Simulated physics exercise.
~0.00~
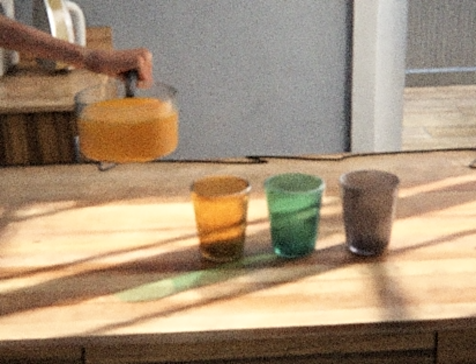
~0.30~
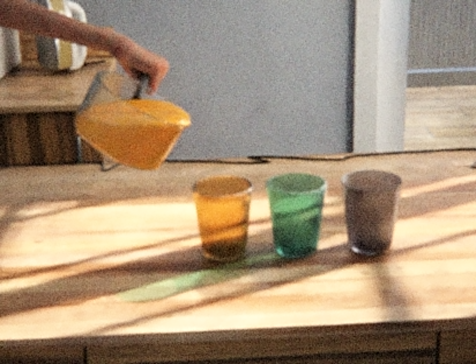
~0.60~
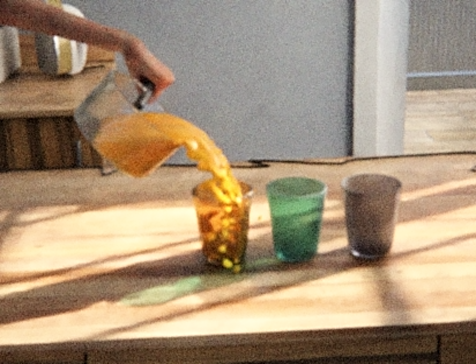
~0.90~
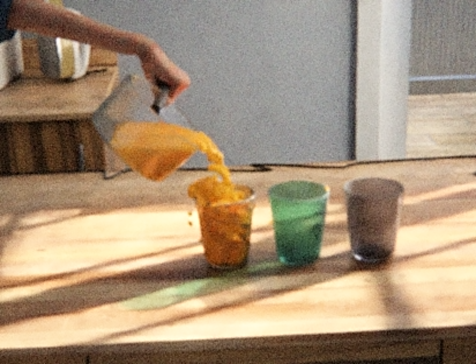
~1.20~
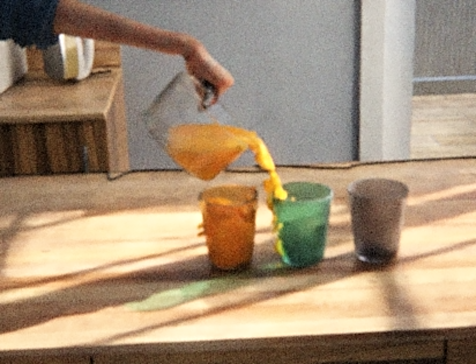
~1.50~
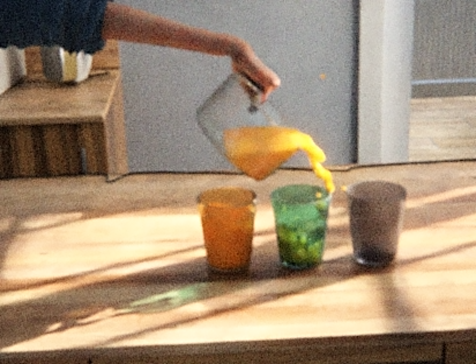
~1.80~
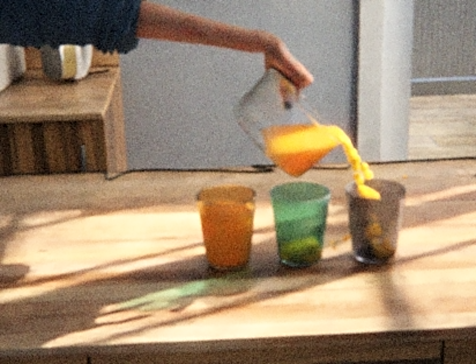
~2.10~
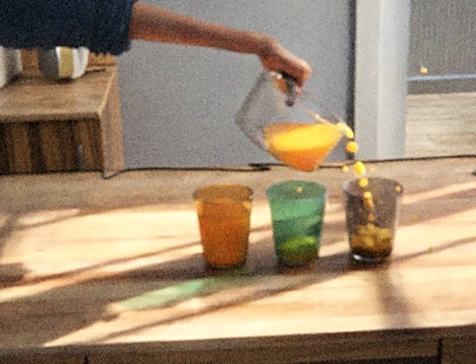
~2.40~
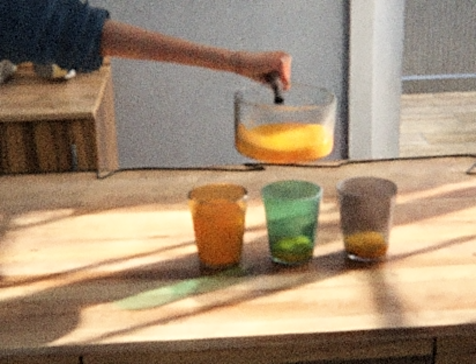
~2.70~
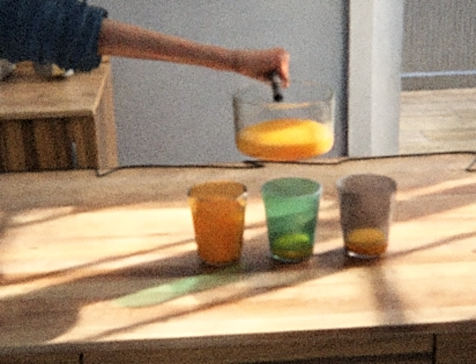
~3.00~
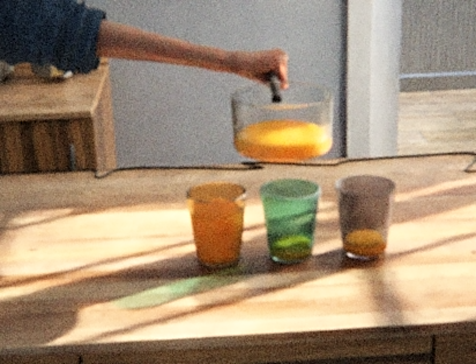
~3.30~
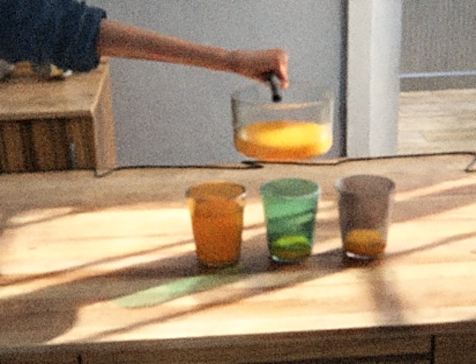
A clear pan of orange juice, held by a hand, tipped to the right and poured into three glasses in turn while moving rightwards, then levelled out still holding juice, leaving the left glass nearly full and the green and greyish ones with only a little.
